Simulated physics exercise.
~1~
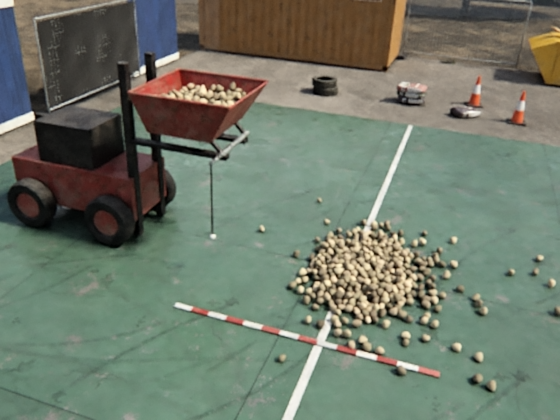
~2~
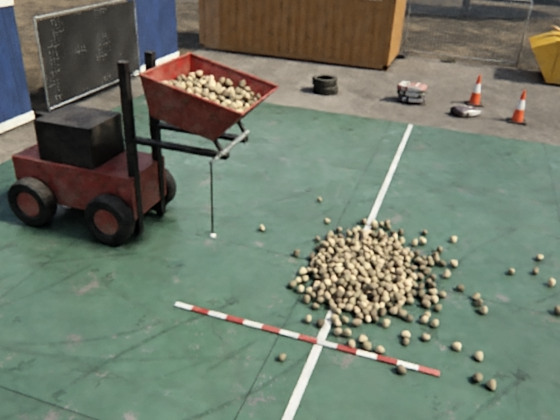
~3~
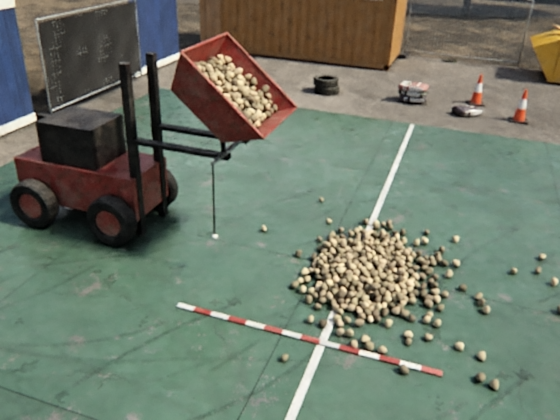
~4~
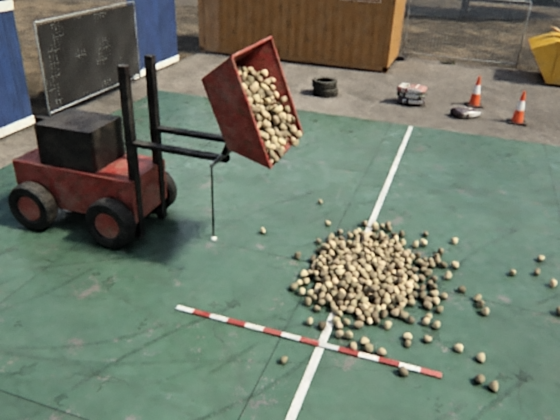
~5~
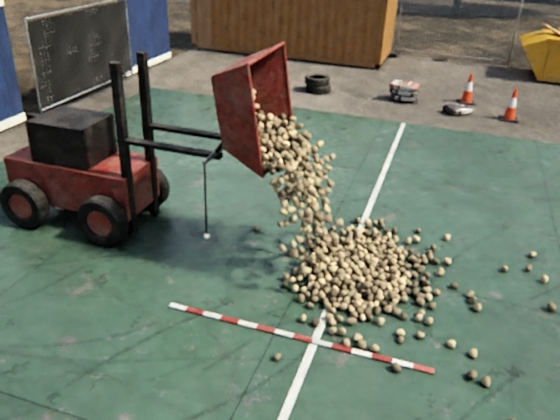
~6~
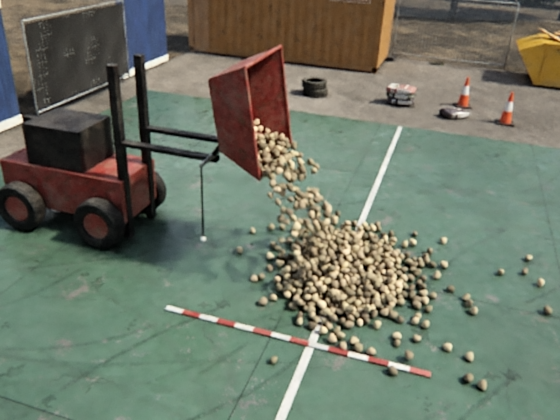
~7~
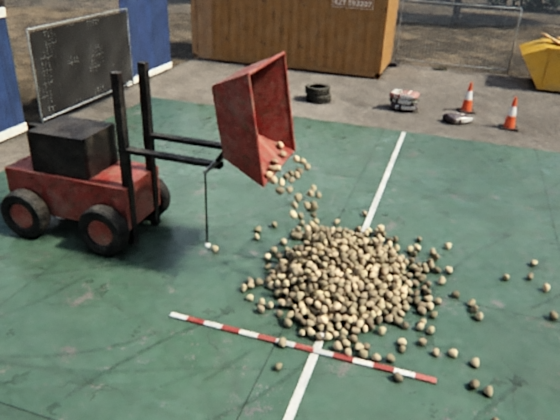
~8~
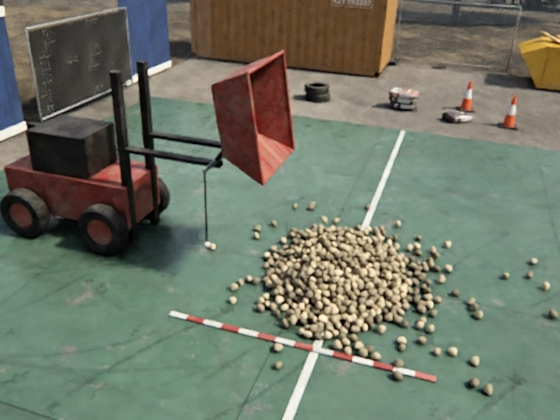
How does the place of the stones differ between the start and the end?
At the start some of the stones are up in the red skip and the rest lie on the green ground. At the end the skip is empty and all of them lie on the ground in a bigger, wider pile across the white line.
A red skip on a small loader tips and empties its stones onto the pile.
